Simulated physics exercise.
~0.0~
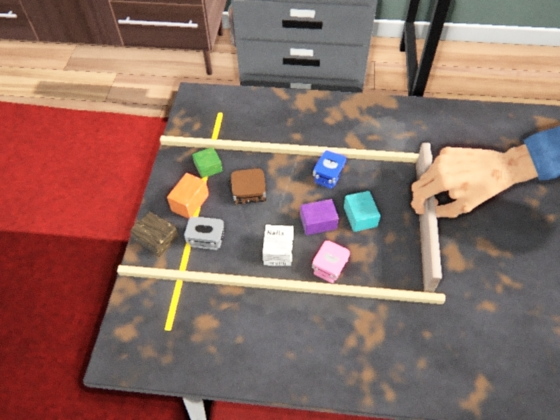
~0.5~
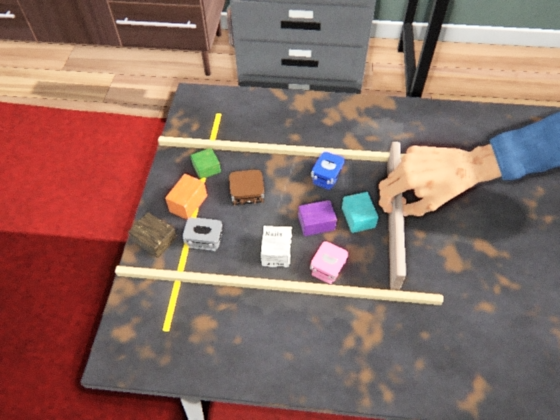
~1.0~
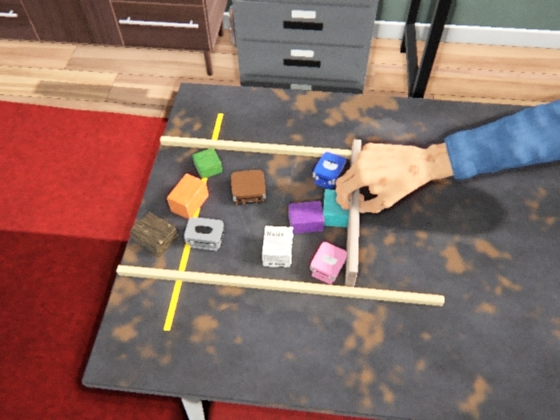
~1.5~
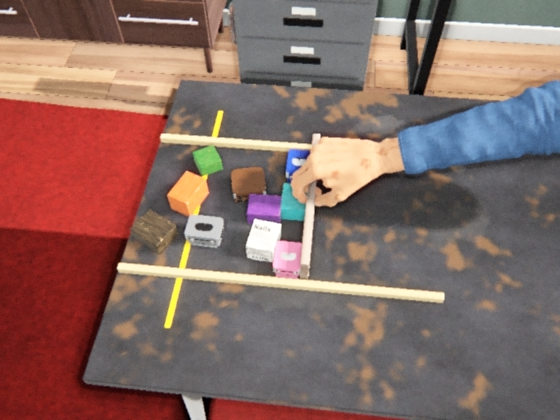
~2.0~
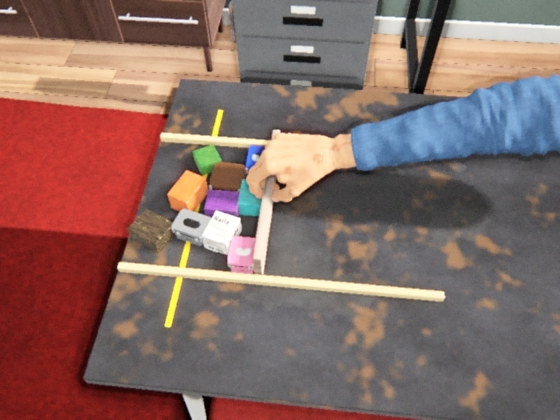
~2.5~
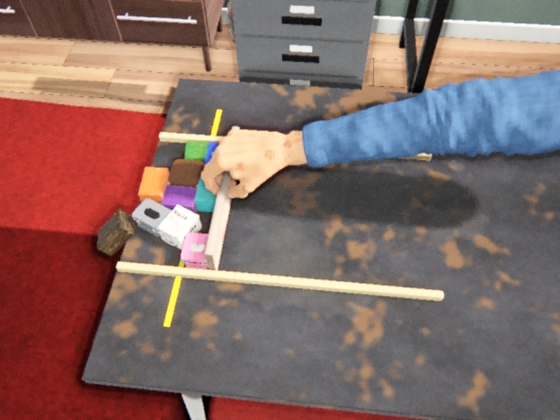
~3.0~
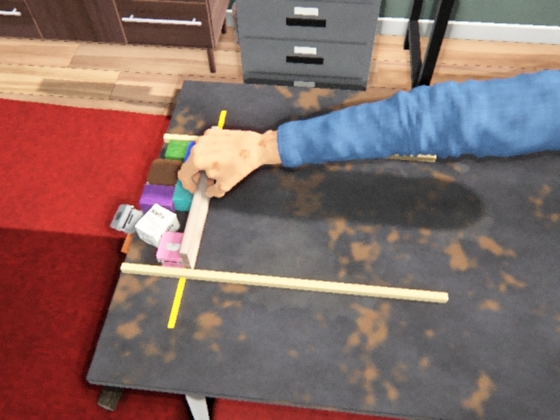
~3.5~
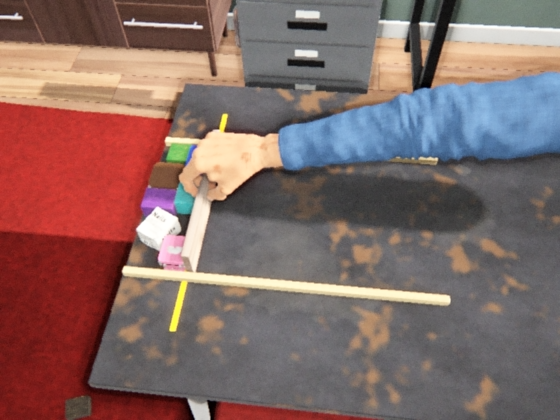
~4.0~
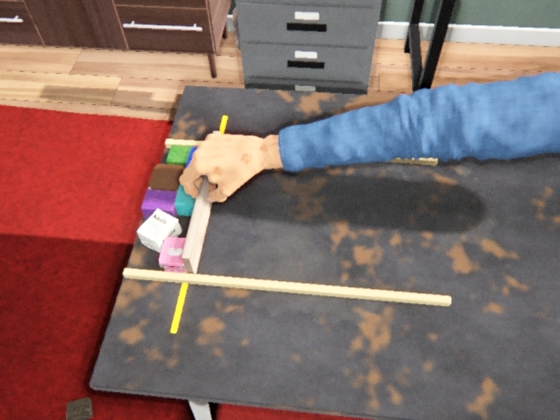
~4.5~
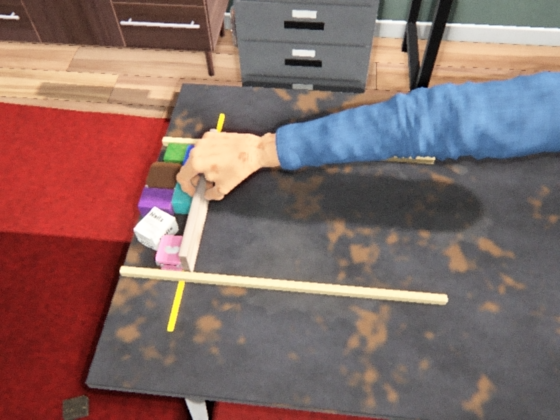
On a dark tabletop, a hand slides a board left, pushing three blocks off the edge.
